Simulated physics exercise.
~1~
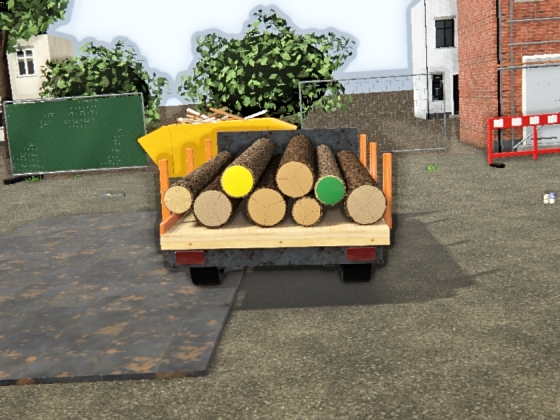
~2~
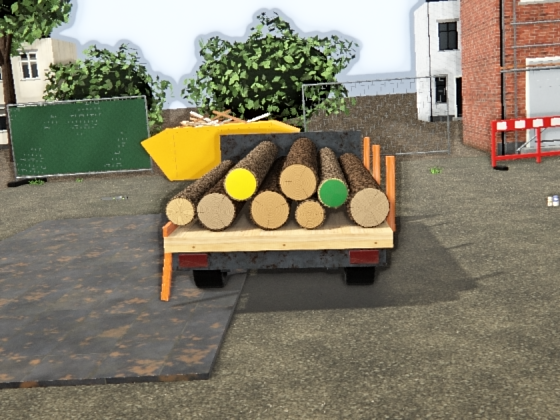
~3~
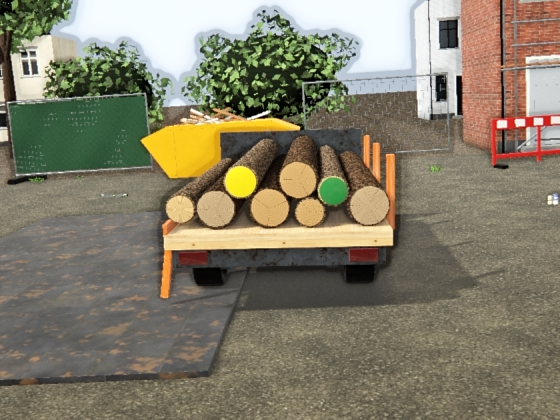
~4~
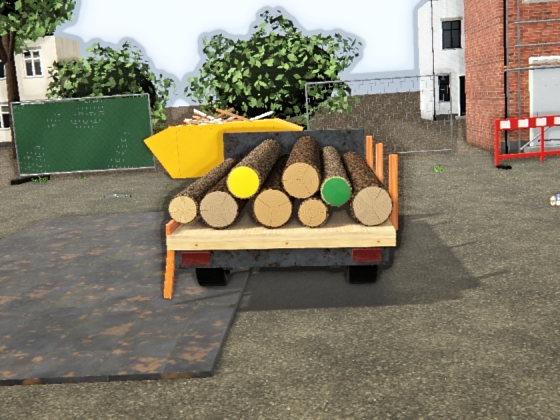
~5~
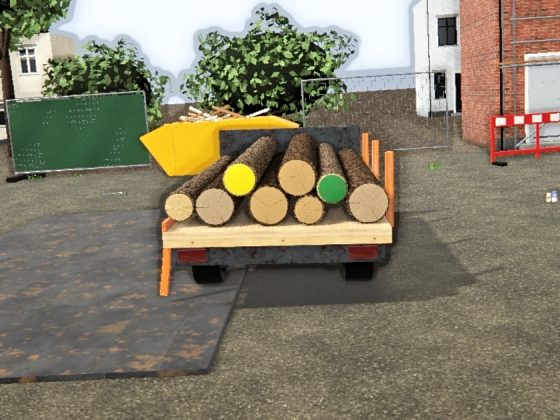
A stack of logs, one with a yellow end and one with a green end, sat on a parked low trailer as the orange posts on the left swung down to hang below the deck, yet every log stayed in place.
